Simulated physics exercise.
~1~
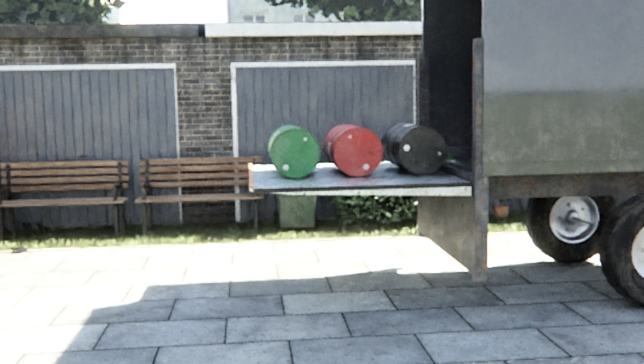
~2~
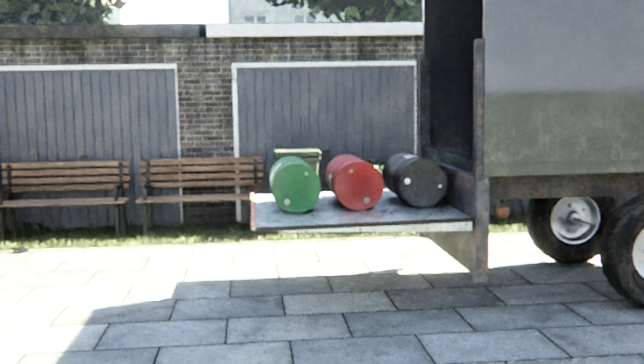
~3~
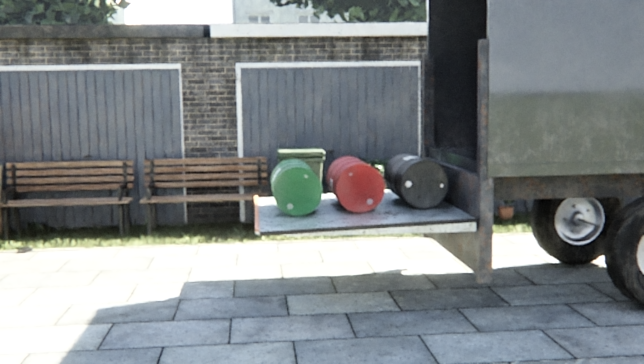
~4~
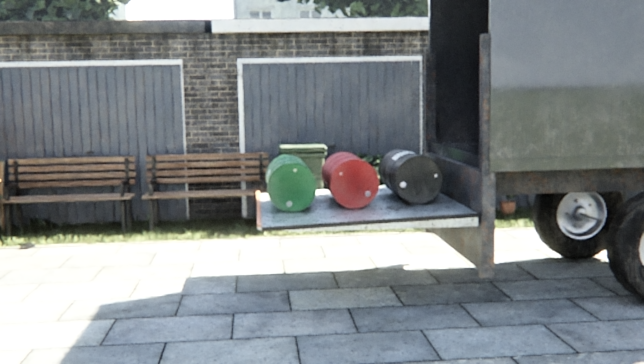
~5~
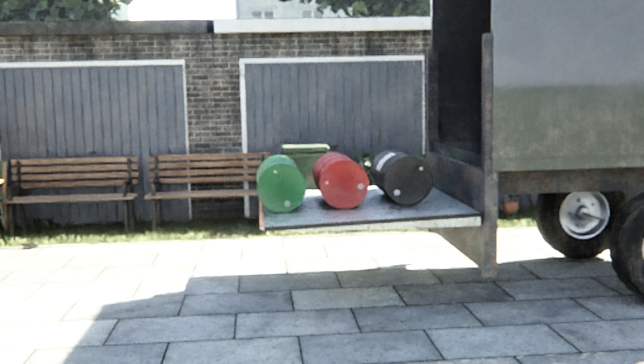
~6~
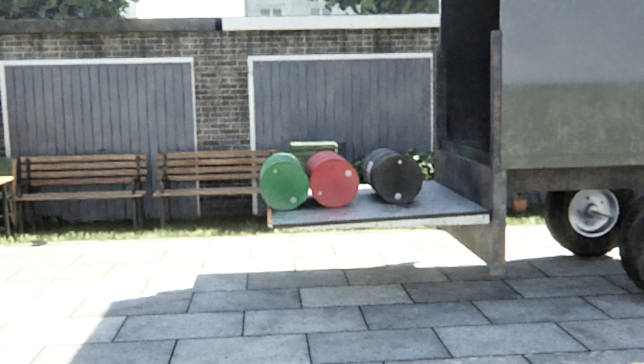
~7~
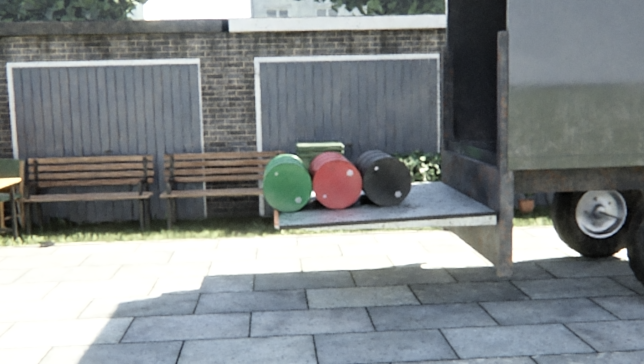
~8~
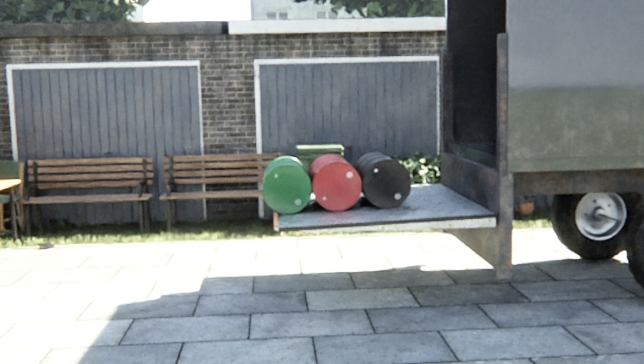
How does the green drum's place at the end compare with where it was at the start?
It starts higher up on the raised platform, a little in from the left edge. At the end it is lower down, resting right at the left edge of the lowered platform.
